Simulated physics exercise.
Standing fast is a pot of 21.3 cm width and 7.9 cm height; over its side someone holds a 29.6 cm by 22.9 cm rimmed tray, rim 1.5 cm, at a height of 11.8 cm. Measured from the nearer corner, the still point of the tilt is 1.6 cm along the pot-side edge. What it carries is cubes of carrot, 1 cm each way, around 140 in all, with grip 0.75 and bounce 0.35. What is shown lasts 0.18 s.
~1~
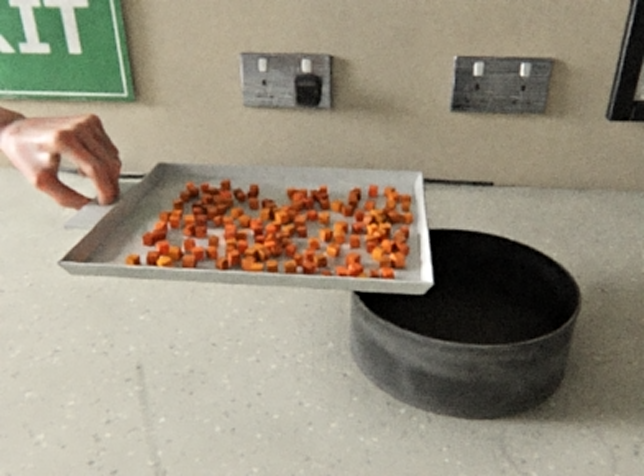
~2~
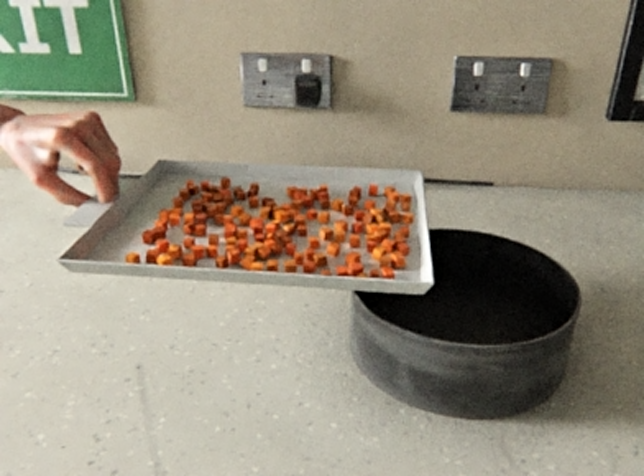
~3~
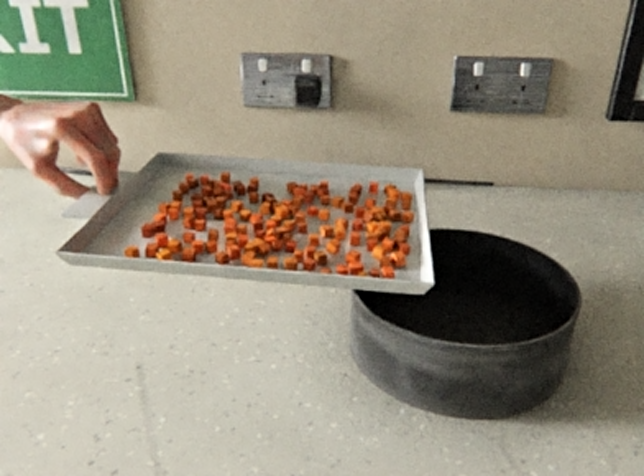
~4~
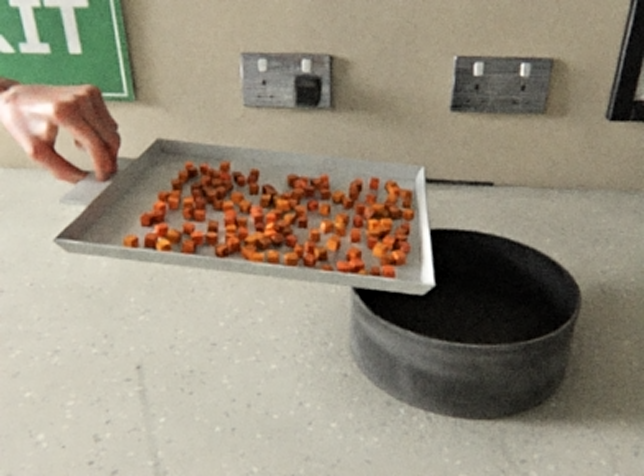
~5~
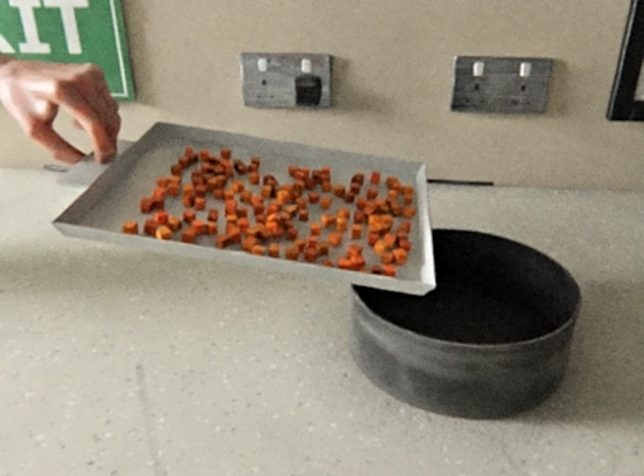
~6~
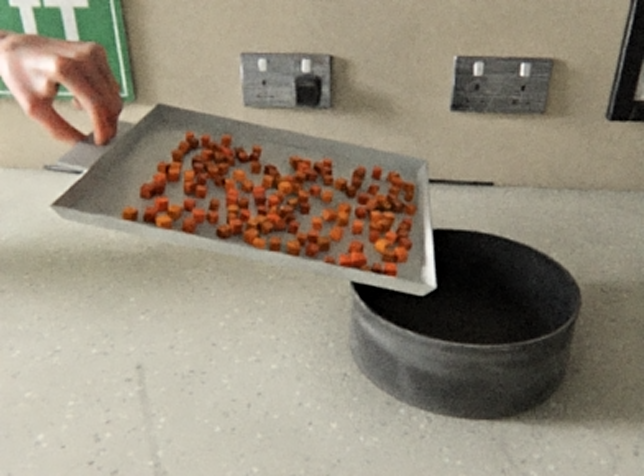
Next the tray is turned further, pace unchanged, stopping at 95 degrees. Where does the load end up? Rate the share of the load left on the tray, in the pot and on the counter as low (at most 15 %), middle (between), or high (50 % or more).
Left on the tray - low, pot - high, counter - middle.
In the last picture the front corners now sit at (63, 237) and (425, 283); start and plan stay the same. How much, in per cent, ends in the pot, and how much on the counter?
Per cent by place - pot 0, counter 100.
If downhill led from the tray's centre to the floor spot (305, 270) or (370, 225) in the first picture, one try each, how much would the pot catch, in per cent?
Roughly 0 per cent on the first try and 85 per cent on the second.
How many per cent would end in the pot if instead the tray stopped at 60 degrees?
In that case, near 50 percent.
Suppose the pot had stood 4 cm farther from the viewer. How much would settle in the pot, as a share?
Expect something close to 30 per cent.
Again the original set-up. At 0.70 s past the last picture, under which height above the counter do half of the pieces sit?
Median height: Approx. 8 cm.
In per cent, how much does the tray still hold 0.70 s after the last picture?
25%, roughly.
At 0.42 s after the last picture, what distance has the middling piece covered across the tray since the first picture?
About 5 cm.
Then, 0.42 s after the last picture, tilt 52 degrees; the tray holds 100 %, the pot 0 %.
Then, 0.70 s after the last picture, tilt 78 degrees; the tray holds 25 %, the pot 35 %.
Then, 1.09 s after the last picture, tilt 95 degrees; the tray holds 0 %, the pot 65 %.
In the end, tray 0 %, pot 65 %, counter 35 %.
